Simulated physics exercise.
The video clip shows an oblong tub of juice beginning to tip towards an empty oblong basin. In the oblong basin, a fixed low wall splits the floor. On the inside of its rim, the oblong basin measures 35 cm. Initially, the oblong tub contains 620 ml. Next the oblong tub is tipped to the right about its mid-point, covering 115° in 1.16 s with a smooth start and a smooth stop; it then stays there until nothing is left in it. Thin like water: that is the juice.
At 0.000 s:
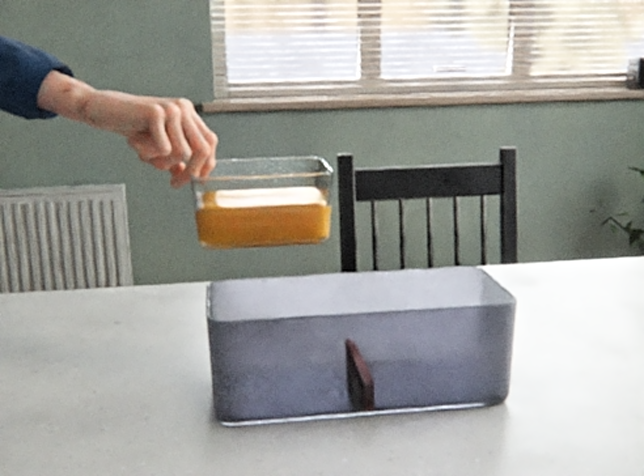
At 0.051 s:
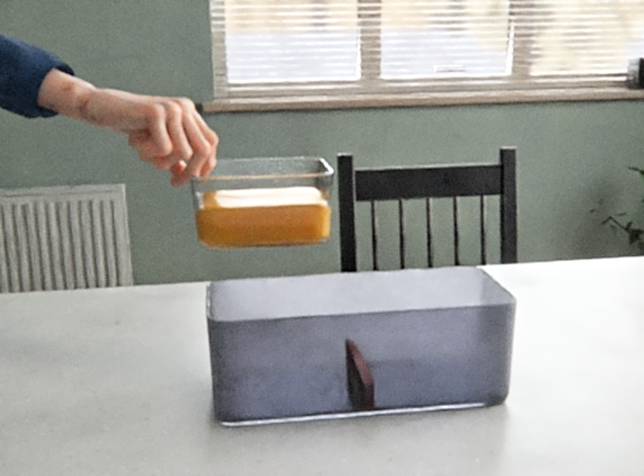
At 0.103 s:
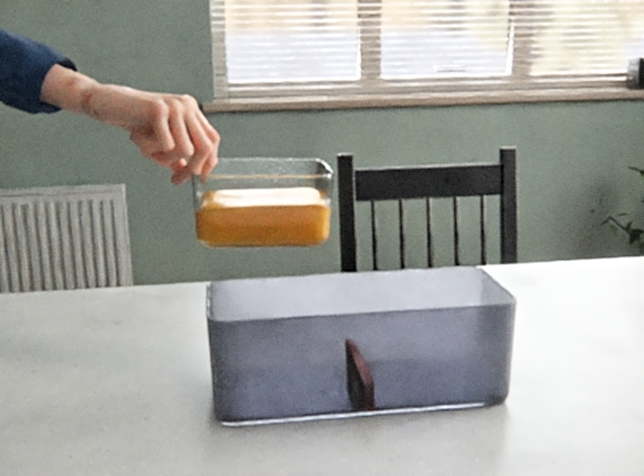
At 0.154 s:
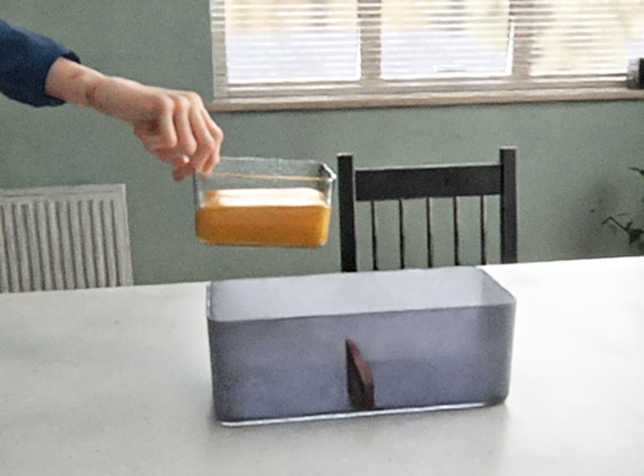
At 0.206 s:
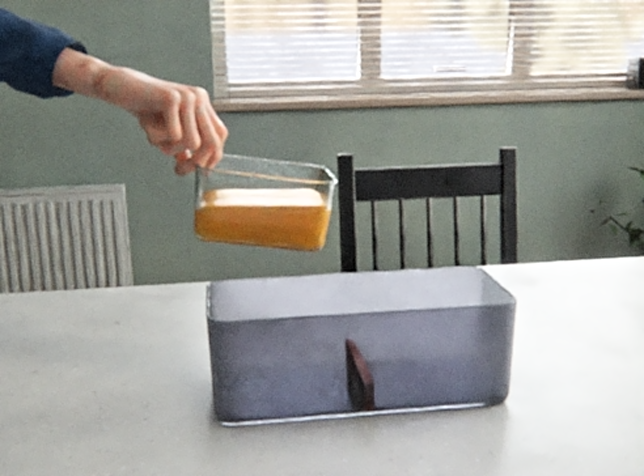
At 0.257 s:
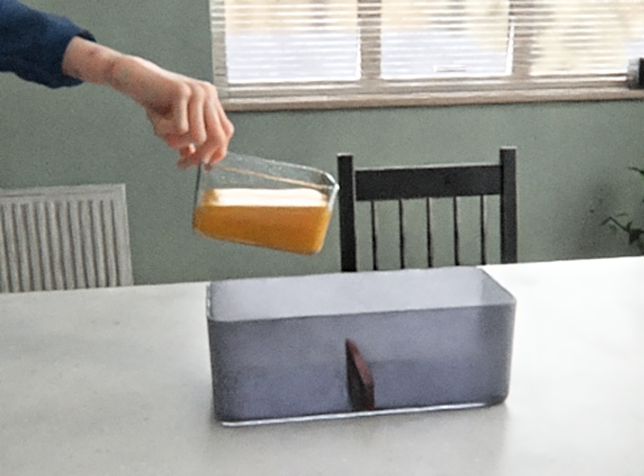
At a pale table by a window, a hand held a clear oblong tub of orange juice above an empty oblong basin, then slowly tilted it a little, lowering its right side.
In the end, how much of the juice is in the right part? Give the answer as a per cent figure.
Roughly 59 percent is in the right part.
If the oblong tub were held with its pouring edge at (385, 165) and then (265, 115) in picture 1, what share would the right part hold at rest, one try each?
95 per cent first, 5 per cent second.
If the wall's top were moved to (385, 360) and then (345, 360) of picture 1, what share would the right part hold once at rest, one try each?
Roughly 25 per cent, then 65 per cent.
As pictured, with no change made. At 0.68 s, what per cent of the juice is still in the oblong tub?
Close to 52 percent of the liquid remains at that time.
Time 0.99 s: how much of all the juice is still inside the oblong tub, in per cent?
8 %.
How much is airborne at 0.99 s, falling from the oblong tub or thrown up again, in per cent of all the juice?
Around 6 per cent of the liquid is in flight.
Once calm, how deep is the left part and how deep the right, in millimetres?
Left 10 mm, right 16 mm.
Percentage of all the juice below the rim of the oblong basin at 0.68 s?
About 16%.
After 0.68 s the tilt is 73° and 53 per cent is still to pour, 1 is left of the wall and 15 right of it.
After 0.99 s the tilt is 109° and 8 per cent is still to pour, 28 is left of the wall and 58 right of it.
After 1.31 s the tilt is 115° and 0 per cent is still to pour, 41 is left of the wall and 59 right of it.
After 1.66 s the tilt is 115° and 0 per cent is still to pour, 40 is left of the wall and 59 right of it.
In the end 40 per cent lies left of the wall, 59 right of it and 0 outside.
